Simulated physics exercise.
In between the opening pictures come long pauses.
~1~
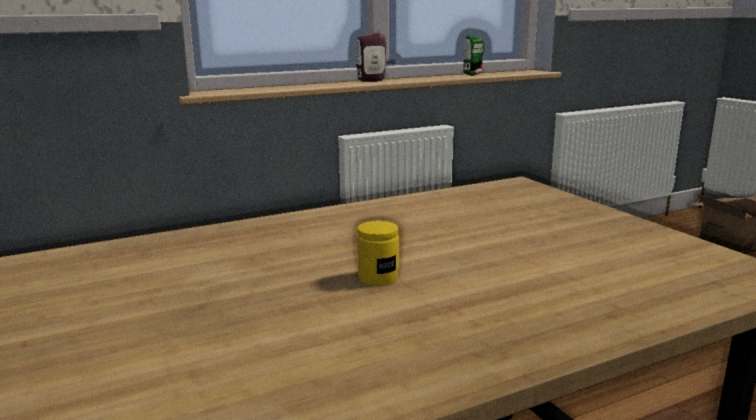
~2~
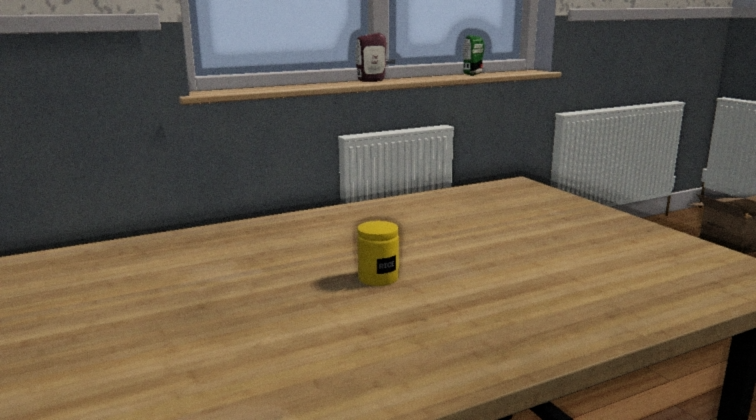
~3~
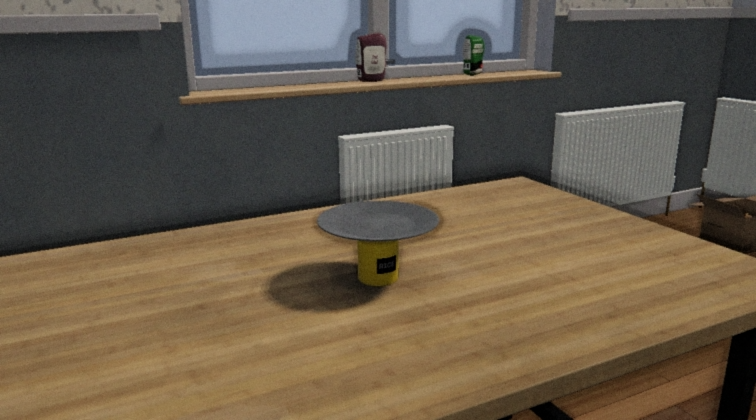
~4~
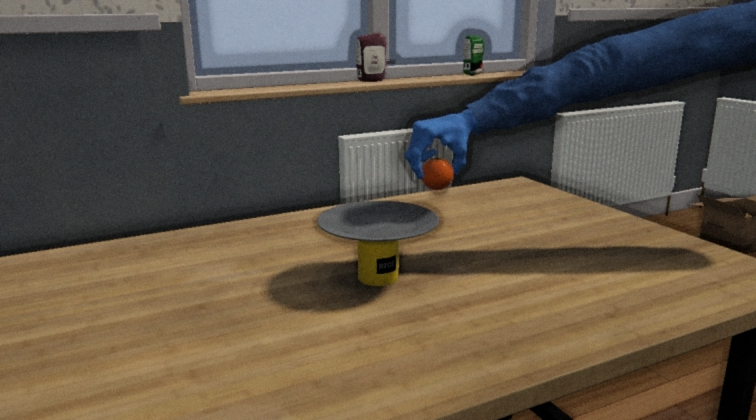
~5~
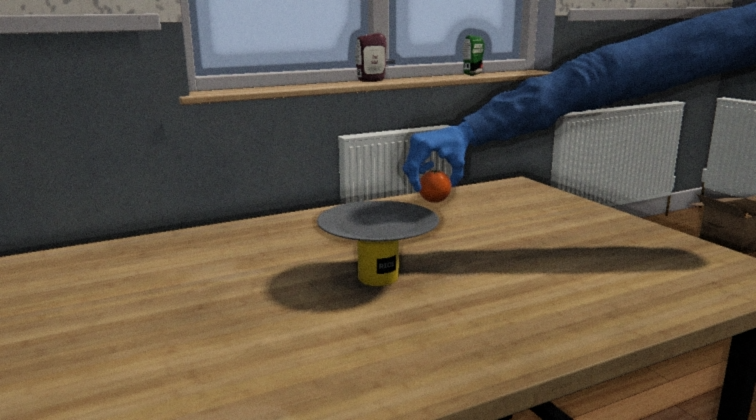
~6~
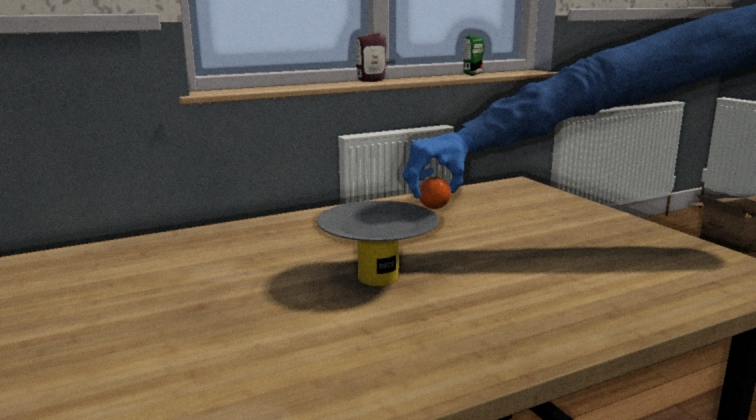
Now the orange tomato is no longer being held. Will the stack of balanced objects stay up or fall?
I expect the pile not to stay intact.
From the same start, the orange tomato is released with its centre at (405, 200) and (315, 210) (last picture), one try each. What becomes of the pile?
Result 1: Pile stable; result 2: Pile falls.
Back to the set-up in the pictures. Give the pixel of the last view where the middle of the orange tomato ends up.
Around (457, 247).
Then, 0.30 s on from there, orange tomato now fallen.
Then, 0.40 s on from there, things are still on the move.
In the end, fallen, orange tomato; the other 2 unmoved. At the end, from the last picture's camera, orange tomato near (457, 247). The pile loses its balance.
